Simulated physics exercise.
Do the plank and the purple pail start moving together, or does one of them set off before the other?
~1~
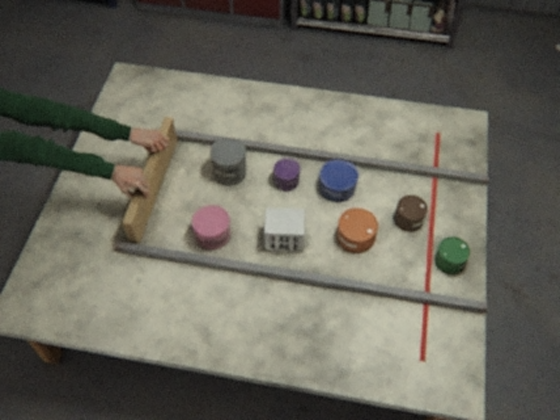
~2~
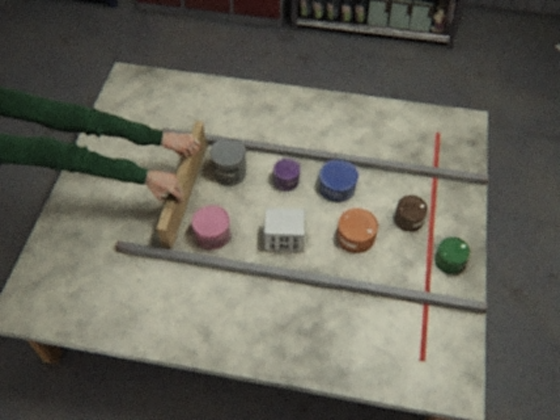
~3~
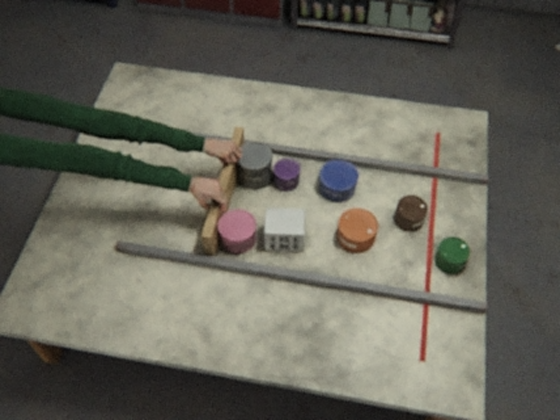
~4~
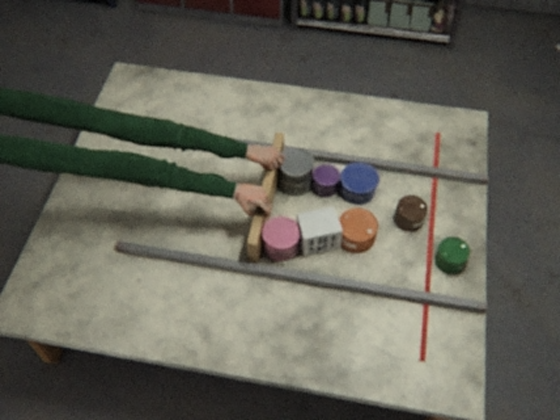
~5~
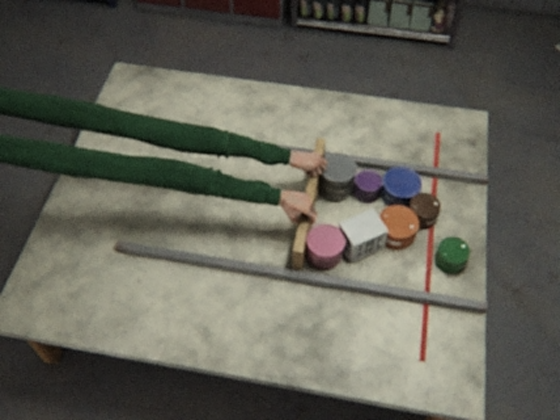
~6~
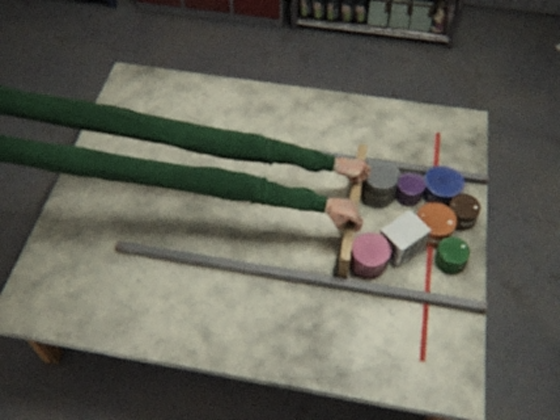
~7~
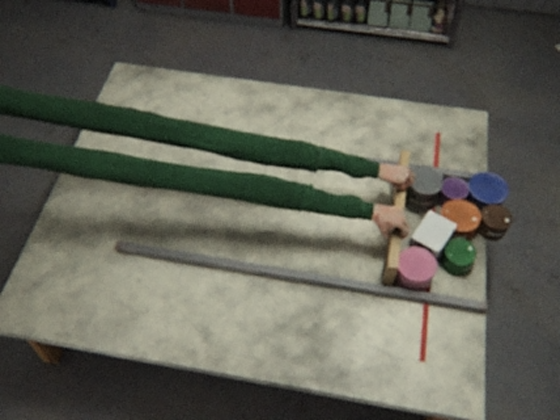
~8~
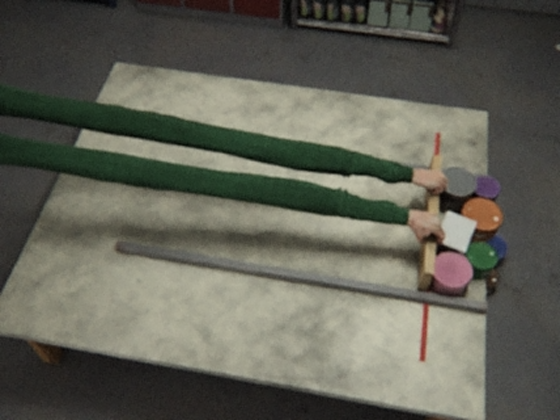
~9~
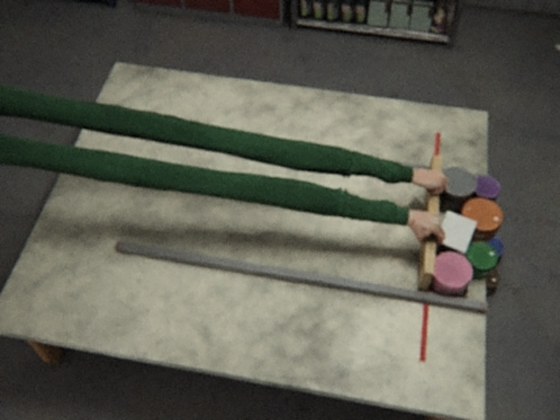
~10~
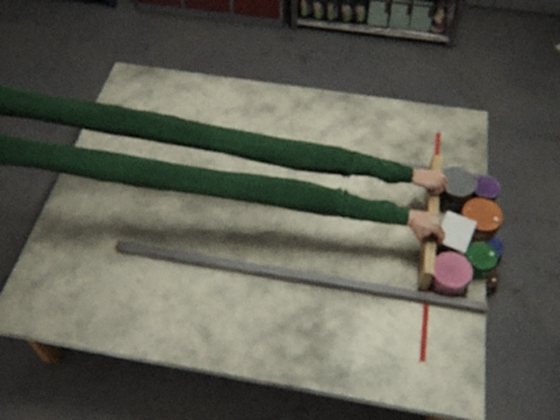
The plank sets off first, pushed to the right by the hands. The purple pail stays still for a while and only starts moving later, as the tubs bunch up.
